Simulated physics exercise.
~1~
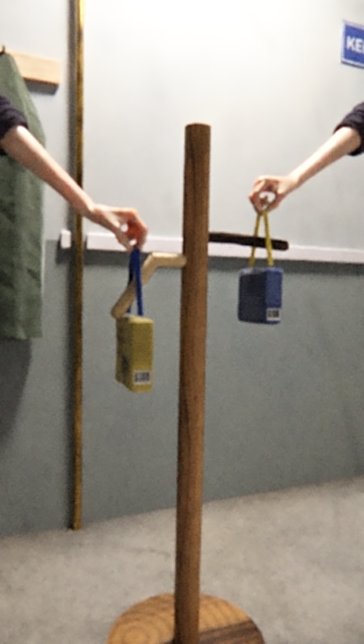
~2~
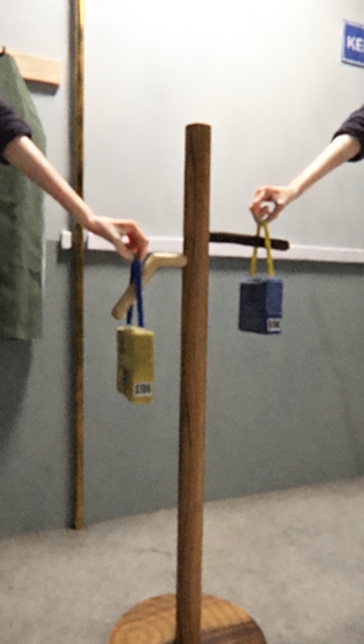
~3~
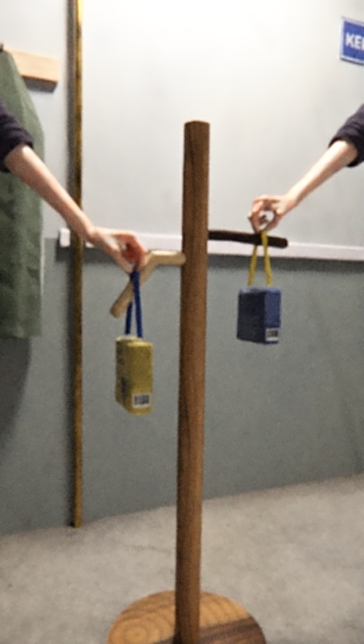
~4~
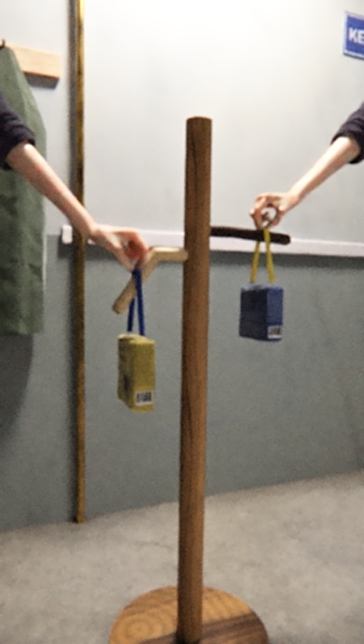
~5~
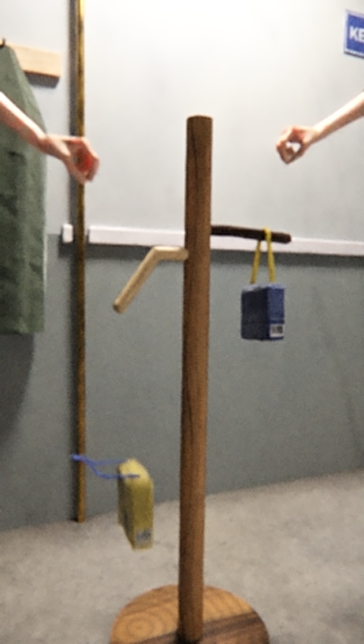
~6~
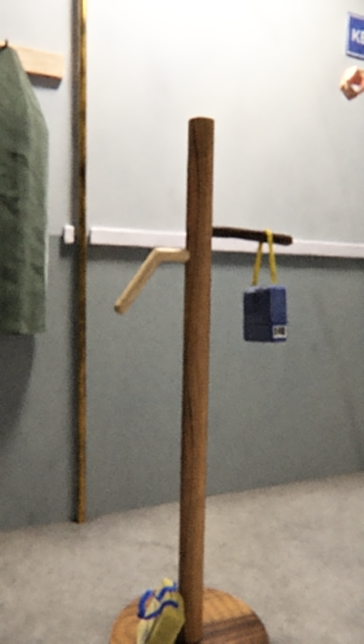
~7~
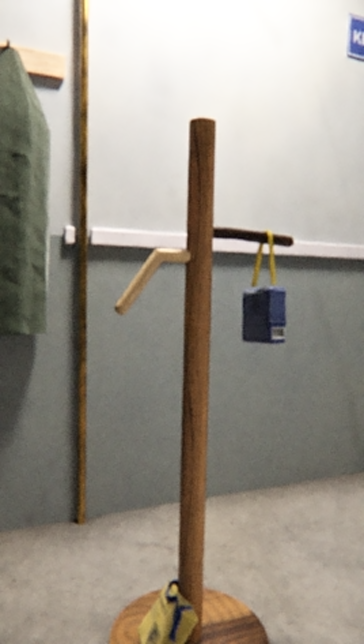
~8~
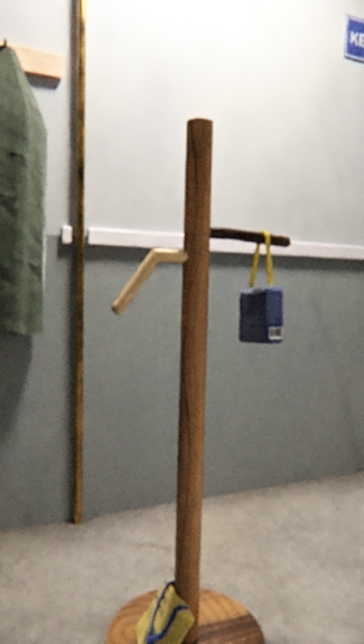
A yellow pouch slips off its peg to the floor while the blue one stays hanging.
